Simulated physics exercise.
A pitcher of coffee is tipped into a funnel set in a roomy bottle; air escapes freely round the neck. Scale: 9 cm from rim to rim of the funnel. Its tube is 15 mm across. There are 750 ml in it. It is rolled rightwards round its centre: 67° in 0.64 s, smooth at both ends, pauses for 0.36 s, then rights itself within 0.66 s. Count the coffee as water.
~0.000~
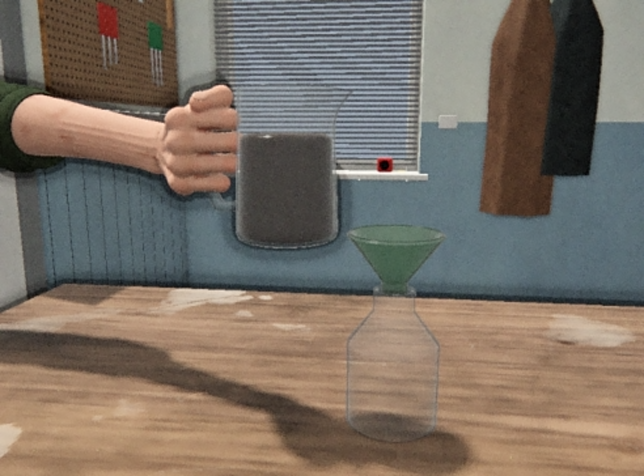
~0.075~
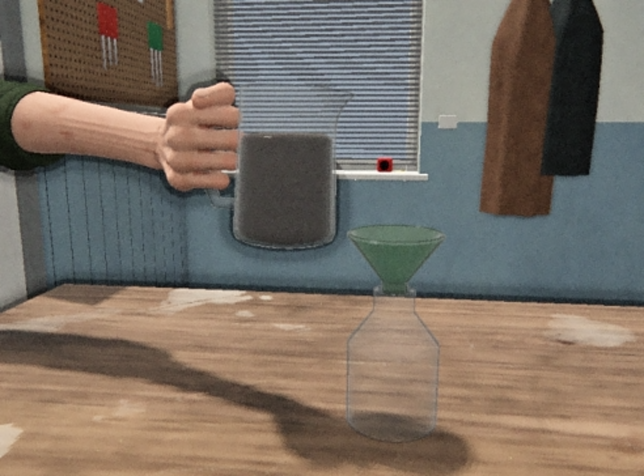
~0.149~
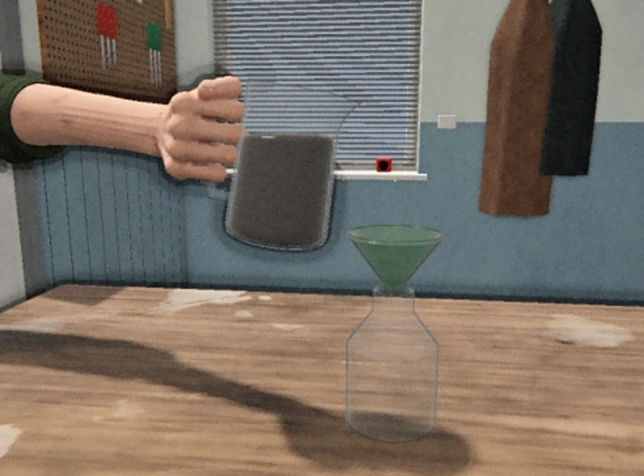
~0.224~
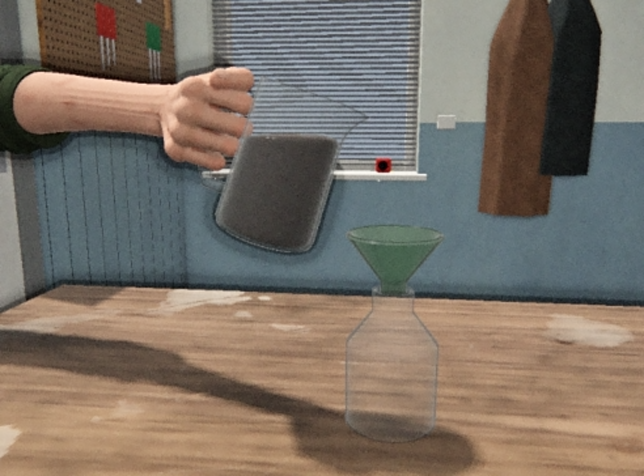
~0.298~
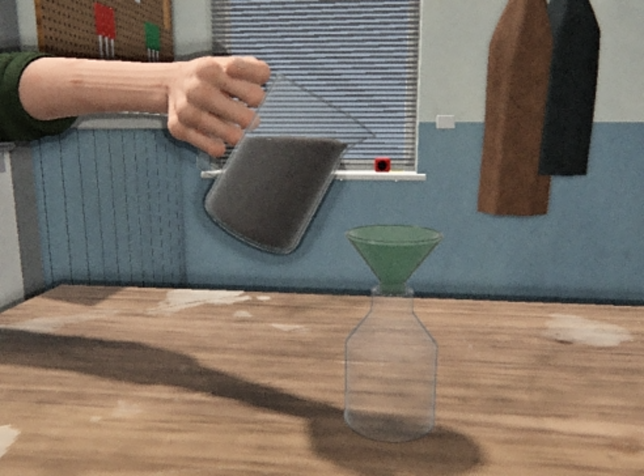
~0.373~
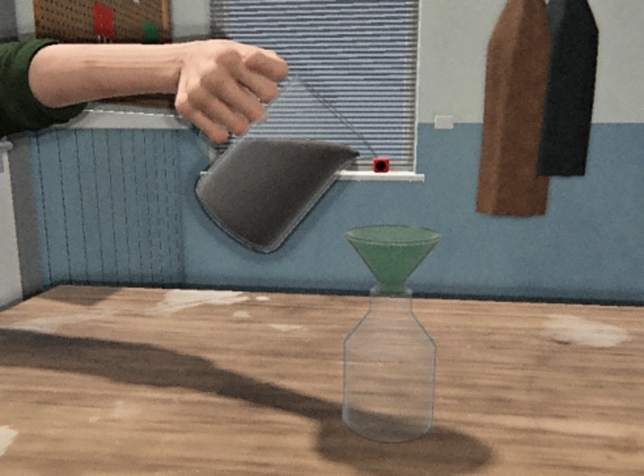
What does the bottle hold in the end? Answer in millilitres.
Some 190 ml goes through.
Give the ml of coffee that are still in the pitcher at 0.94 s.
Some 530 ml.
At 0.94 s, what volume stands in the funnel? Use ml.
Close to 75 ml.
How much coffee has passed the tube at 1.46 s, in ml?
About 100 ml.
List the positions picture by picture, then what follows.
In the first frame, tilt 0°; pouring edge (353, 90); surface from (256, 136) to (322, 136); the funnel's rim runs from (353, 238) to (440, 240).
In the second frame, tilt 2°; pouring edge (355, 93); surface from (255, 137) to (322, 137).
In the third frame, tilt 9°; pouring edge (362, 101); surface from (251, 138) to (324, 138).
In the fourth frame, tilt 18°; pouring edge (370, 116); surface from (242, 158) to (329, 140).
In the fifth frame, tilt 30°; pouring edge (377, 135); surface from (235, 162) to (336, 142).
In the sixth frame, tilt 42°; pouring edge (379, 156); surface from (220, 168) to (348, 148).
After 0.70 s the tilt is 67° and 10 ml has passed the tube, 40 ml is in the funnel, 640 ml in the pitcher and 0 ml has missed.
After 0.94 s the tilt is 67° and 40 ml has passed the tube, 75 ml is in the funnel, 535 ml in the pitcher and 15 ml has missed.
After 1.19 s the tilt is 54° and 70 ml has passed the tube, 110 ml is in the funnel, 480 ml in the pitcher and 60 ml has missed.
After 1.46 s the tilt is 14° and 100 ml has passed the tube, 95 ml is in the funnel, 475 ml in the pitcher and 75 ml has missed.
In the end 195 ml has passed the tube, 0 ml is in the funnel, 475 ml in the pitcher and 75 ml has missed.
